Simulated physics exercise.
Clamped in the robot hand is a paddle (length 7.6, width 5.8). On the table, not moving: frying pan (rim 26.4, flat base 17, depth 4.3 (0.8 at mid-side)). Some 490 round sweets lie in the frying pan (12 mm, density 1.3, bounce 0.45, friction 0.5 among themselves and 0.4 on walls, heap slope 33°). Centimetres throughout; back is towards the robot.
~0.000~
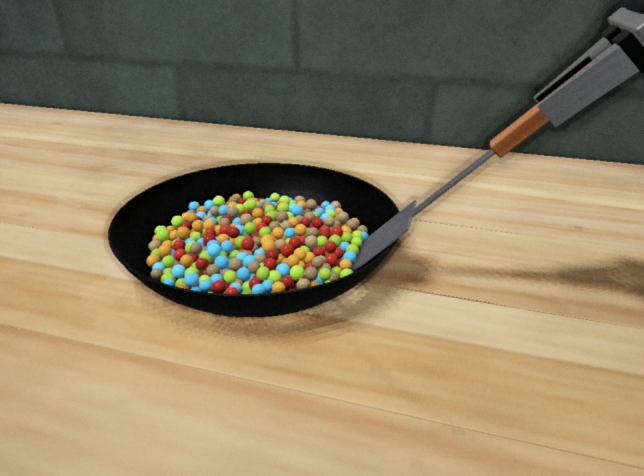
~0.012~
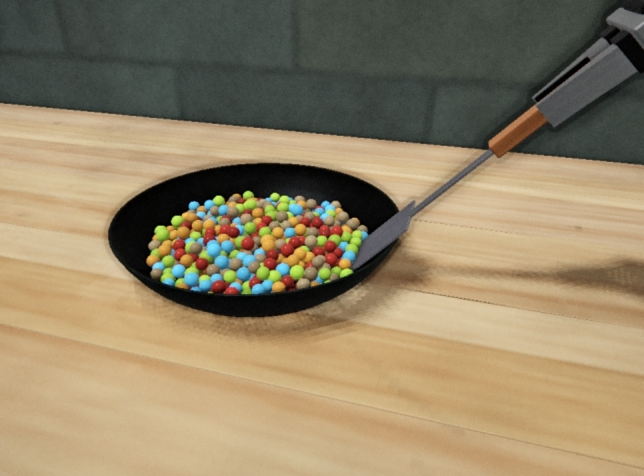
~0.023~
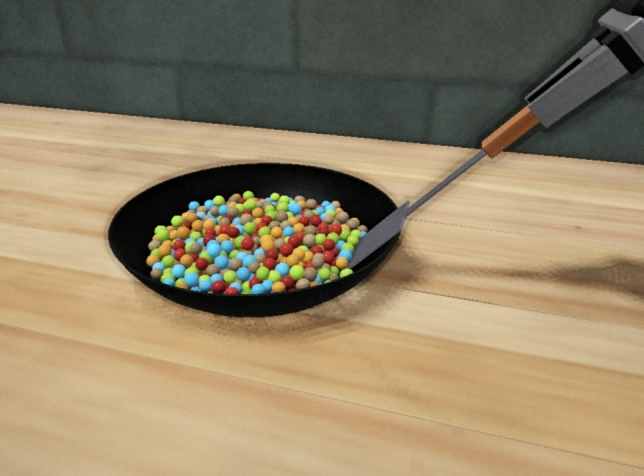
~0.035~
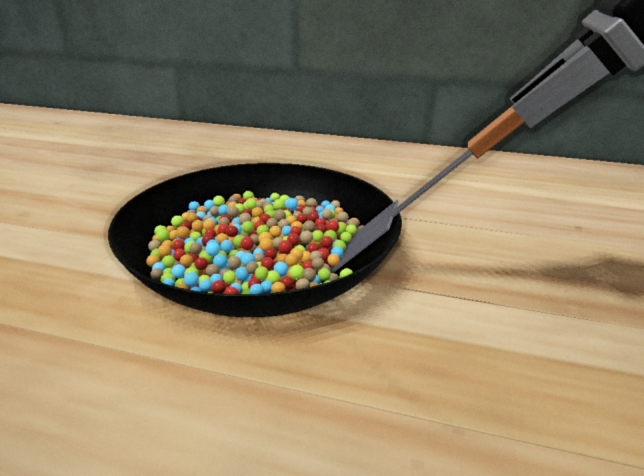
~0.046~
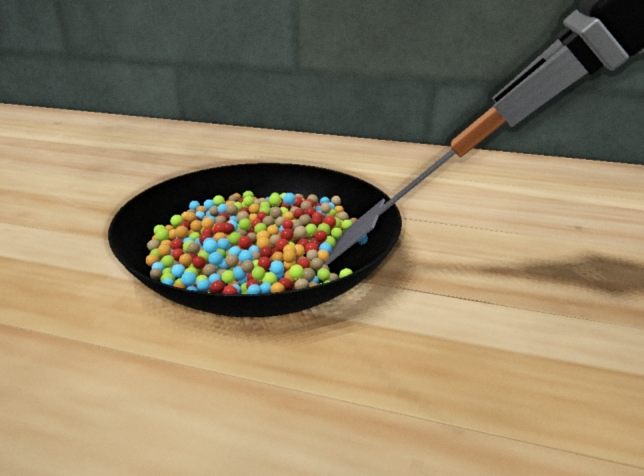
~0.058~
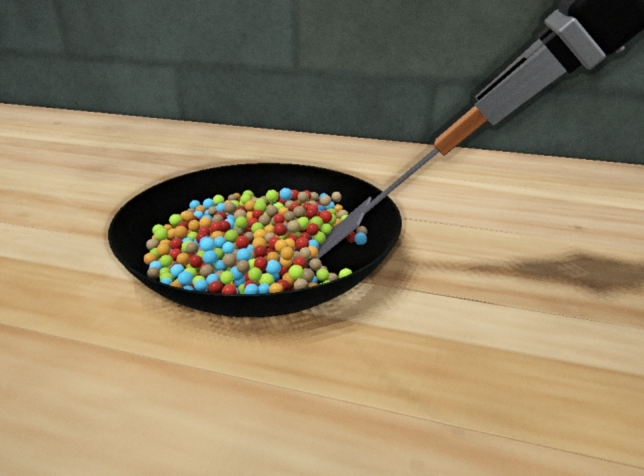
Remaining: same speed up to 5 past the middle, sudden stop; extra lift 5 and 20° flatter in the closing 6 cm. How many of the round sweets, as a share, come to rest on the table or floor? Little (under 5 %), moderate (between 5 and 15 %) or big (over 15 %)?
On the table or floor the share is moderate, between 5 and 15 %.
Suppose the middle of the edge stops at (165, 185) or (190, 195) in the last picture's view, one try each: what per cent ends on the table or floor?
About 15 and 10 per cent.
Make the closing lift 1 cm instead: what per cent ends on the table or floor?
Some 0 per cent.
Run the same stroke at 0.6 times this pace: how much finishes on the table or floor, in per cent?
Some 0 per cent.
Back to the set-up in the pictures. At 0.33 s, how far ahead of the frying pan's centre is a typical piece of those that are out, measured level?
About 22 cm.
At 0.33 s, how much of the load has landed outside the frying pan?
Some 6 per cent.
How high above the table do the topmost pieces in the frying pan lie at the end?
Roughly 4.5 cm.
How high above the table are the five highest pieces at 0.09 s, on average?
Some 6 cm.
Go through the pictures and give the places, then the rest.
The first picture shows the paddle top edge at (412, 214), sloping 48°; upper third of the load around (262, 233), from x 155 to 365, top at y 195; 491 in the frying pan.
The second picture shows the paddle top edge at (411, 214), sloping 48°; upper third of the load around (262, 232), from x 155 to 365, top at y 195.
The third picture shows the paddle top edge at (405, 214), sloping 48°; upper third of the load around (265, 232), from x 155 to 365, top at y 195.
The fourth picture shows the paddle top edge at (393, 214), sloping 48°; upper third of the load around (271, 230), from x 155 to 360, top at y 195.
The fifth picture shows the paddle top edge at (379, 212), sloping 48°; upper third of the load around (273, 227), from x 155 to 360, top at y 195.
The sixth picture shows the paddle top edge at (365, 210), sloping 48°; upper third of the load around (270, 223), from x 150 to 360, top at y 195; 491 in the frying pan.
After 0.09 s, sloping 48°, highest piece 6 above the table; 491 in the frying pan.
After 0.11 s, sloping 41°, highest piece 7 above the table; 491 in the frying pan.
After 0.33 s, sloping 28°, highest piece 5 above the table; 453 in the frying pan, 32 on the table or floor, 6 on the blade or in flight.
After 1.38 s, sloping 28°, highest piece 4 above the table; 453 in the frying pan, 38 on the table or floor.
In the end, 453 in the frying pan, 38 on the table or floor. That is 8 % on the table or floor.
